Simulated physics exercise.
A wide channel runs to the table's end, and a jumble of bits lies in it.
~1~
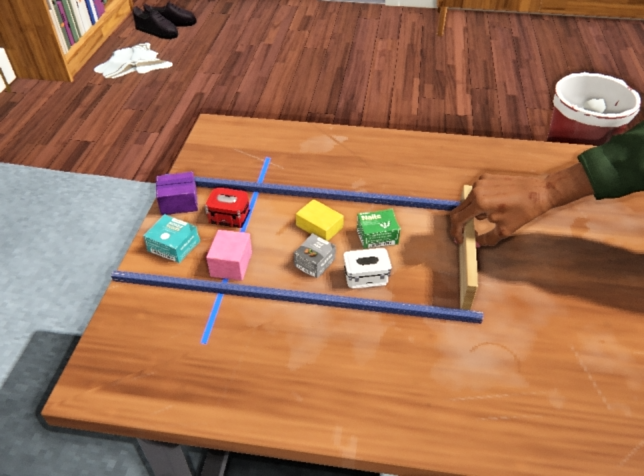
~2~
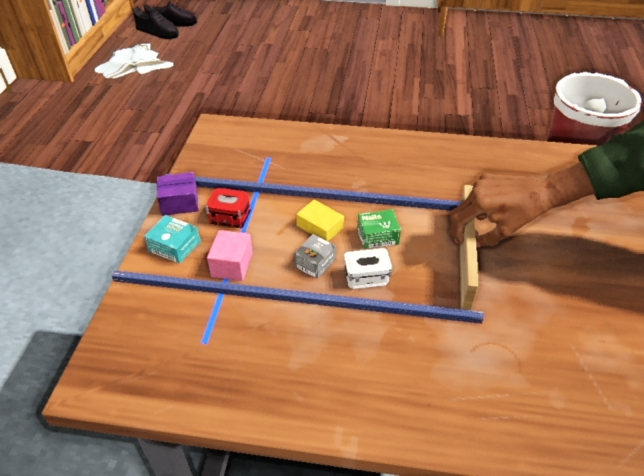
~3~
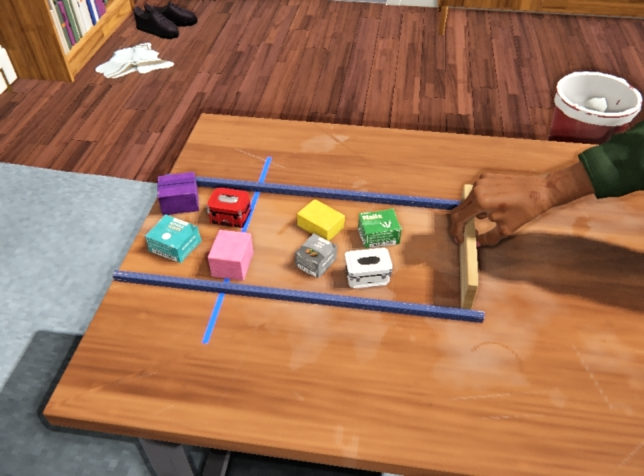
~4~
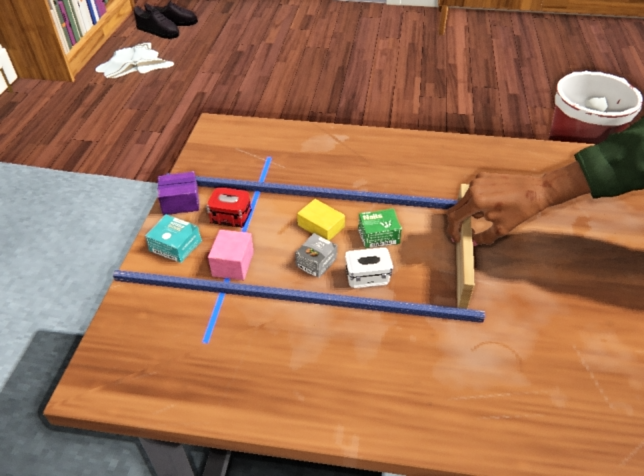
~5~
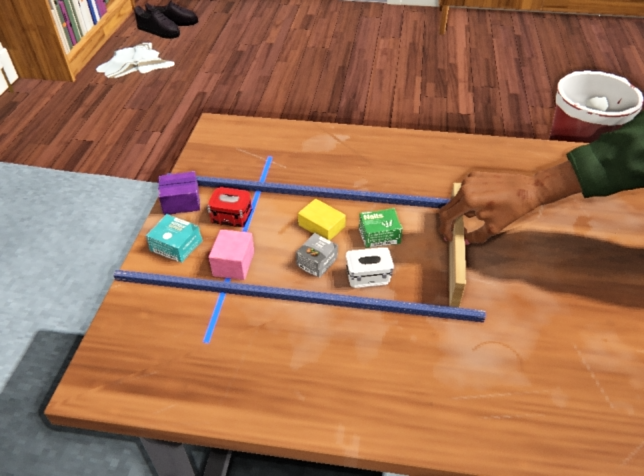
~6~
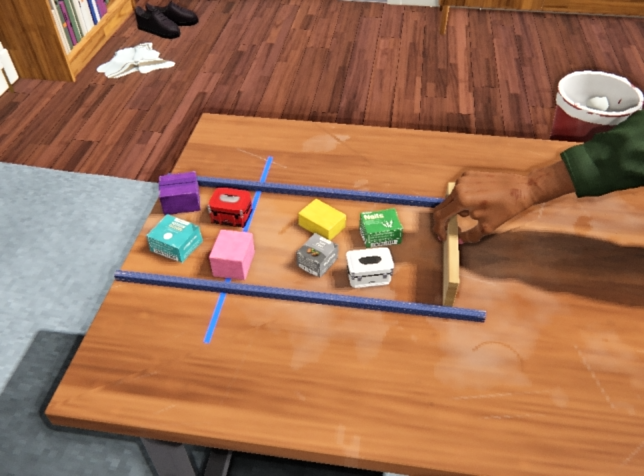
On a wooden table, a hand holds a small board upright at the right end of a channel between two blue strips, then slides it slightly left, while the colourful boxes and blocks inside stay still.
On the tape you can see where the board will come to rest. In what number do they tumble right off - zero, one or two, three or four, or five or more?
Most likely the drop count will come to one or two.
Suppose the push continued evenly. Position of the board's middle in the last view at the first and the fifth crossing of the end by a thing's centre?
I'd put the first at about (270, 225) and the next at about (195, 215).
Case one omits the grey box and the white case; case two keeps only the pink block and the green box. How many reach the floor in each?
You'd get 1 in the first case and 0 in the second one.
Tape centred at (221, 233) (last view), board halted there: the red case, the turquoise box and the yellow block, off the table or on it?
In that case the red case slides off, the turquoise box slides off and the yellow block hangs on.
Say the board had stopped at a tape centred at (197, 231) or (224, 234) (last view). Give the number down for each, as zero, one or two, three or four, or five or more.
The falls would be 3 or 4; either three or four.
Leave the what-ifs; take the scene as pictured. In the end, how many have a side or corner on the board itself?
My count gives 2.
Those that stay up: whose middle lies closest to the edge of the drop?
It's the red case.
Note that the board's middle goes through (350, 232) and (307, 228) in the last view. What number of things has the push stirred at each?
Counts: 4, 6.
A little later, none off yet; purple box at rest near (180, 193); turquoise box at rest near (175, 238); red case at rest near (231, 207).
Next, none off yet; purple box shifted about its own width near (157, 188); turquoise box shifted about its own width near (146, 234); red case shifted about its own width near (183, 207).
When it is over, the number that fall off is one or two; down, turquoise box and purple box.
